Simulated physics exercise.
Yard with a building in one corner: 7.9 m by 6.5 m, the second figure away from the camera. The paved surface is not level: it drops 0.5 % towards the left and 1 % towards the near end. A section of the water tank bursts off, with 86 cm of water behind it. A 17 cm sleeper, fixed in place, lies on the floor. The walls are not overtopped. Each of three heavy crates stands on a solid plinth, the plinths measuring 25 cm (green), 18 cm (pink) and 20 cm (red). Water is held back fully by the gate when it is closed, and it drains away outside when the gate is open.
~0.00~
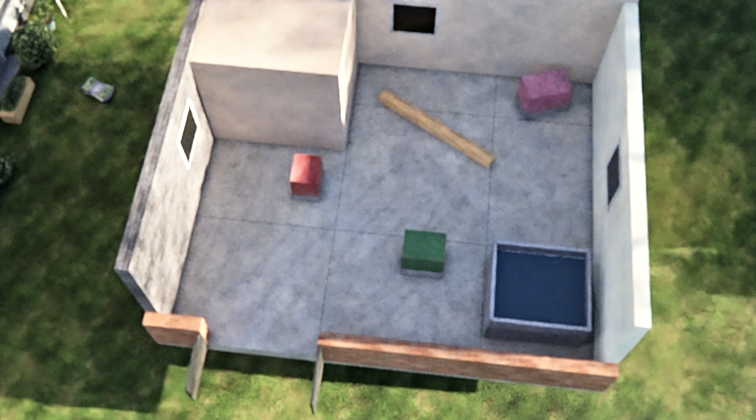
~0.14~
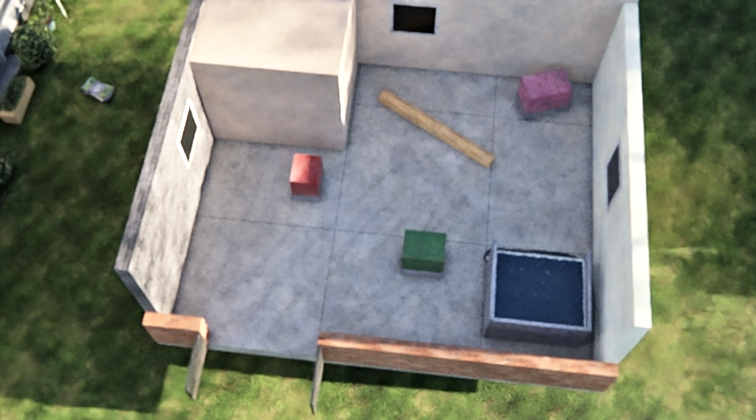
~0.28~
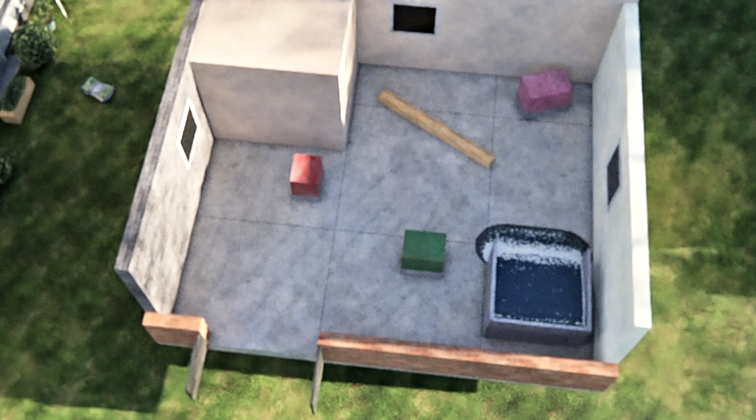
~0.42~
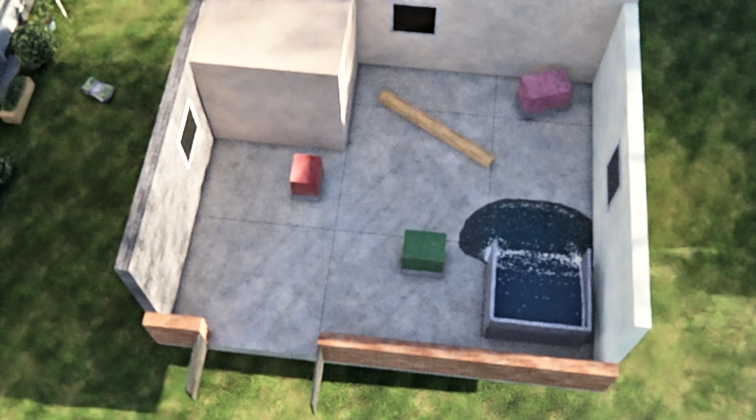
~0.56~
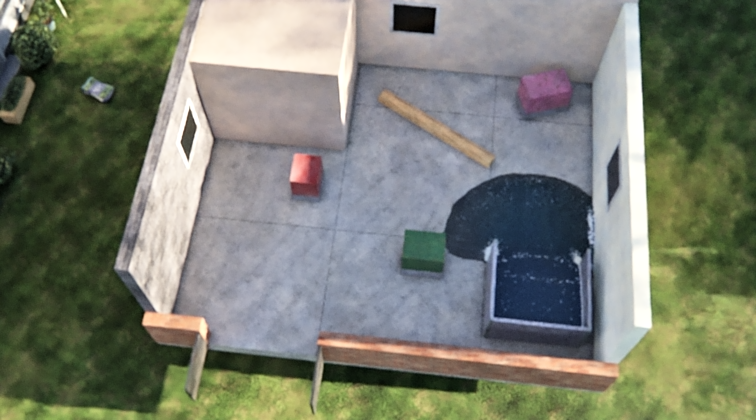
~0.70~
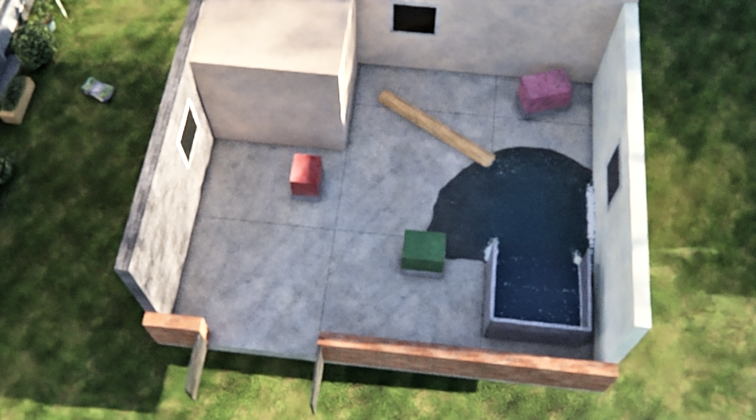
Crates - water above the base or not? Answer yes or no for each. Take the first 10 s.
Green crate - no; pink crate - yes; red crate - no.
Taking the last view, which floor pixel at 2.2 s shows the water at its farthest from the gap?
I'd put it close to (396, 71).
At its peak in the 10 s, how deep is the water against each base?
Measured in centimetres, that comes to green 18, pink 35 and red 10.
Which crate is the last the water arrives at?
That would be the red one.
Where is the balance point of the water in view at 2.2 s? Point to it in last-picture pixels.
About (519, 183).
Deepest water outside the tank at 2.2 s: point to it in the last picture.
Pixel (586, 88), about.
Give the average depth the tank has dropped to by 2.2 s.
Mean depth: About 17 cm.
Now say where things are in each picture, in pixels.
In the first picture, the water tank at (541, 286) is whole and still, 86 cm deep.
In the second picture, the front is at (487, 259), 0.9 m from the gap at (536, 262); 0.4 m2 of floor is under water; 86 cm left at the back of the water tank.
In the third picture, the front is at (482, 239), 1.1 m from the gap at (536, 263); 1.5 m2 of floor is under water; 77 cm left at the back of the water tank.
In the fourth picture, the front is at (471, 221), 1.5 m from the gap at (535, 263); 3.0 m2 of floor is under water; 74 cm left at the back of the water tank.
In the fifth picture, the front is at (500, 179), 2.0 m from the gap at (535, 264); 4.8 m2 of floor is under water; 69 cm left at the back of the water tank.
In the sixth picture, the front is at (516, 151), 2.6 m from the gap at (535, 264); 6.8 m2 of floor is under water; 60 cm left at the back of the water tank.
After 1.4 s water covers 30 % of the floor and is deepest (34 cm) near (543, 119); green plinth reached, pink plinth reached, red plinth not reached.
After 2.2 s water covers 40 % of the floor and is deepest (48 cm) near (586, 88); green plinth reached, pink plinth reached, red plinth not reached.
After 3.5 s water covers 45 % of the floor and is deepest (34 cm) near (361, 82); green plinth reached, pink plinth reached, red plinth reached.
After 6.0 s water covers 65 % of the floor and is deepest (19 cm) near (393, 91); green plinth reached, pink plinth reached, red plinth reached.
After 10.0 s water covers 85 % of the floor and is deepest (10 cm) near (537, 367); highest at the green plinth 18 cm, highest at the pink plinth 35 cm, highest at the red plinth 10 cm.
